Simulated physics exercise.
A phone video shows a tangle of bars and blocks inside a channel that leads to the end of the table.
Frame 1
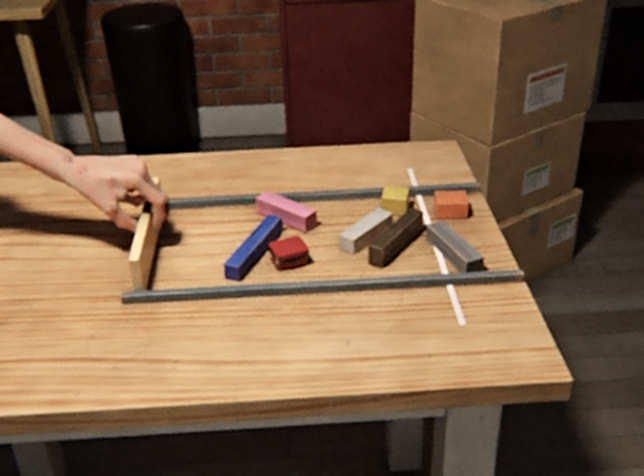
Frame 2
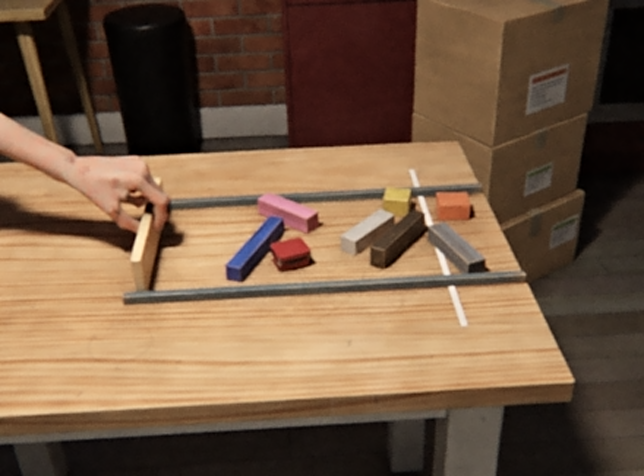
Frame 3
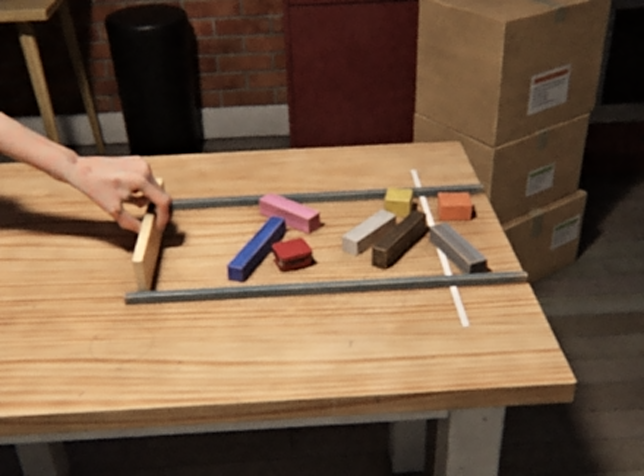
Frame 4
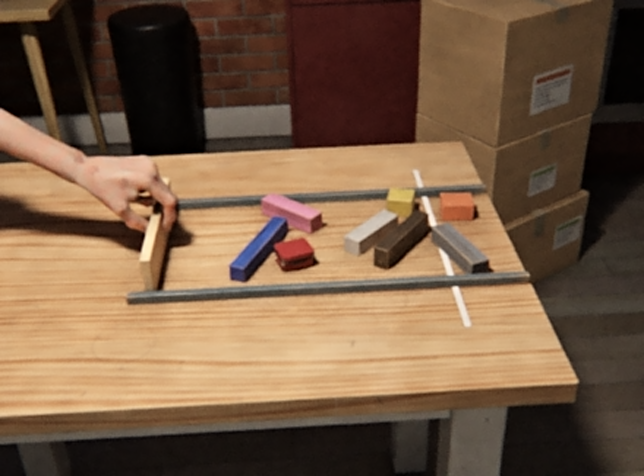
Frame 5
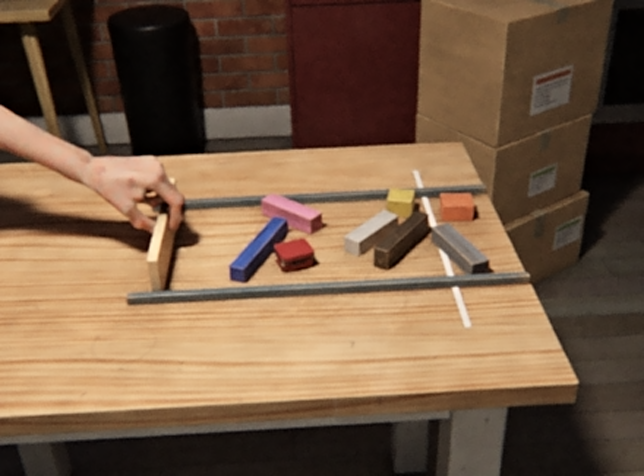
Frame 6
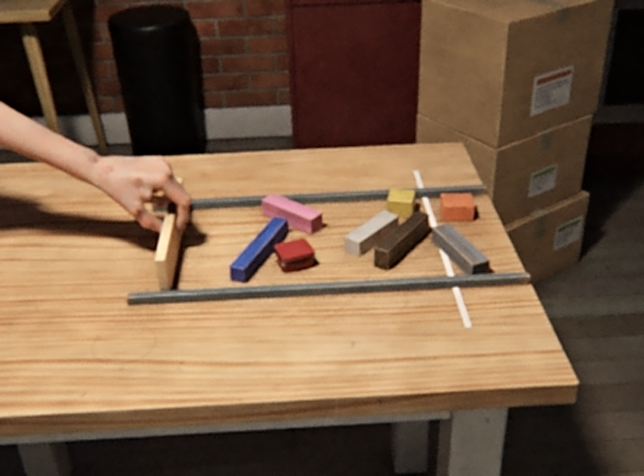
A hand slides an upright wooden board a short way to the right between two rails on a table, while the scattered colored bars and blocks ahead of it, some near a white tape line, stay still and untouched.
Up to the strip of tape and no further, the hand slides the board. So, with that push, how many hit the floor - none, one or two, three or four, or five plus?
I'd say one or two.
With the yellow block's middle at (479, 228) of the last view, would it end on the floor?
From that start it falls away.
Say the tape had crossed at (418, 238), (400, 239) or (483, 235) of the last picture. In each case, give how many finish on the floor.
Tallies in the order given: 0, 0, 6.
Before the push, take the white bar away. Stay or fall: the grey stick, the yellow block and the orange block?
So the grey stick goes down, the yellow block keeps its place and the orange block keeps its place.
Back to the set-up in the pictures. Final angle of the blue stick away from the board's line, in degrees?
Angle: Close to 0 degrees.
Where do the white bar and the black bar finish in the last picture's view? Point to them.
Look around (479, 228) for the first and around (509, 235) for the second.
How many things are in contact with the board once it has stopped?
2 in contact.
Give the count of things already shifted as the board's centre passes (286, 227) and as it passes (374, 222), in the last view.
Note: First position 3; second position 7.
Soon after, none off yet; orange block at rest near (457, 207); grey stick at rest near (460, 250); yellow block at rest near (401, 203).
After that, none off yet; orange block moving near (463, 206); grey stick displaced a little near (484, 251); yellow block displaced about its own width near (430, 199).
In the end, the number that fall off is one or two; gone, grey stick.
